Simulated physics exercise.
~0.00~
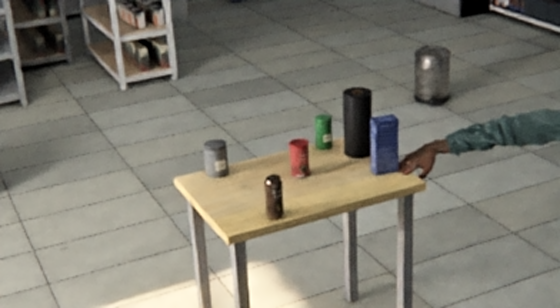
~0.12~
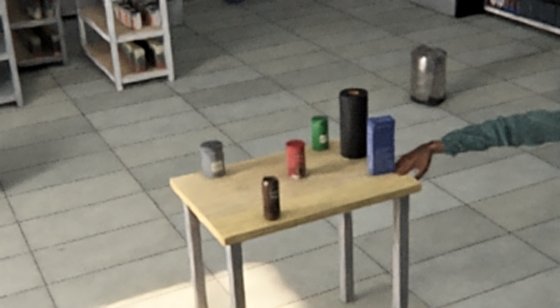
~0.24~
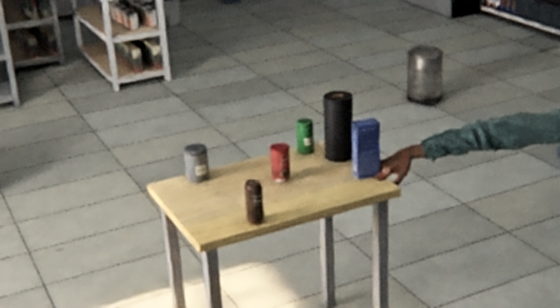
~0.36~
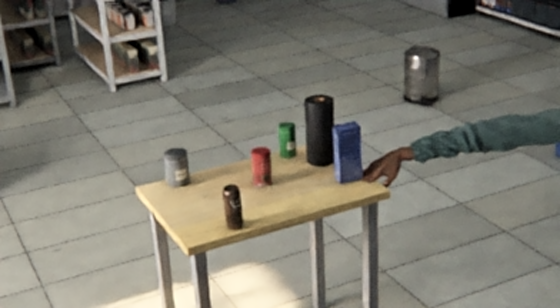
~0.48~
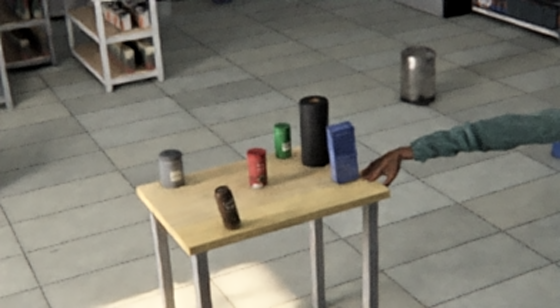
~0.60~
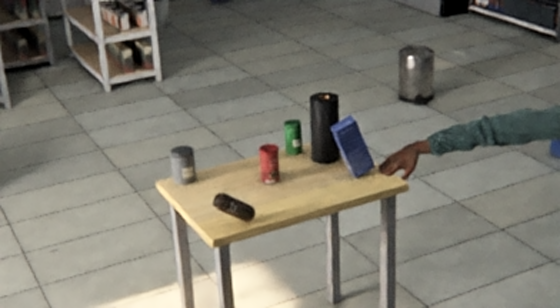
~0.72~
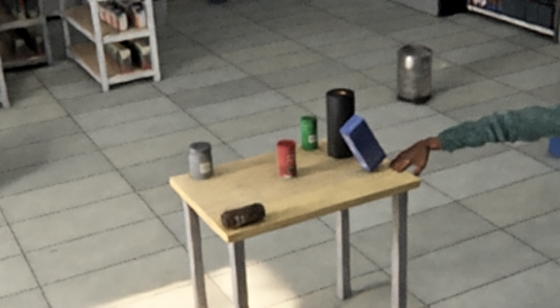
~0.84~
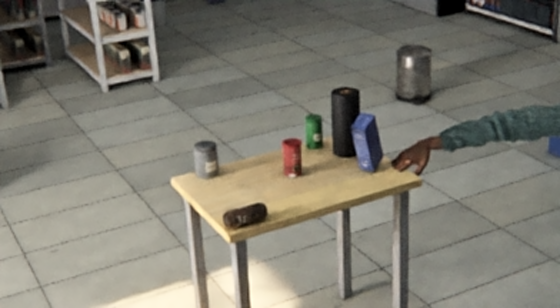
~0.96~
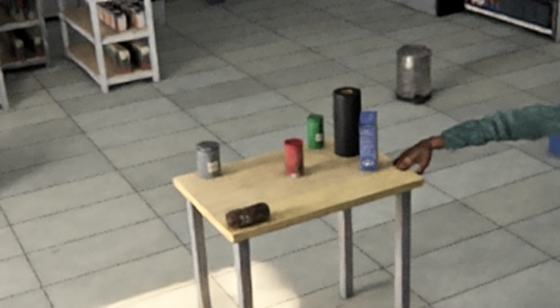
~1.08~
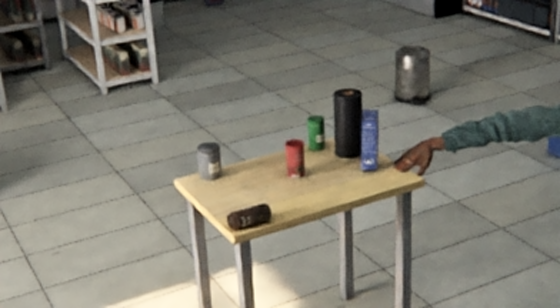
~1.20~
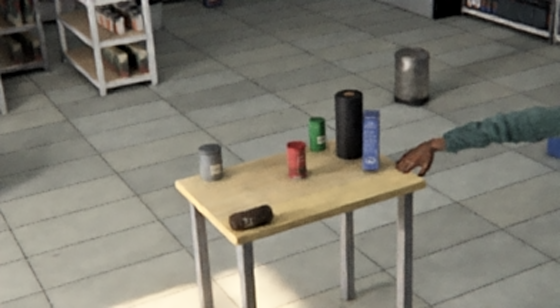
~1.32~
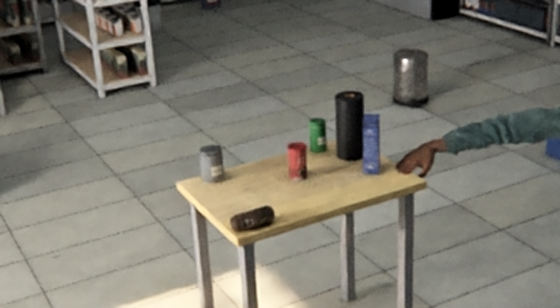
The table jerks left and back, toppling the brown can while the blue carton rocks upright again.
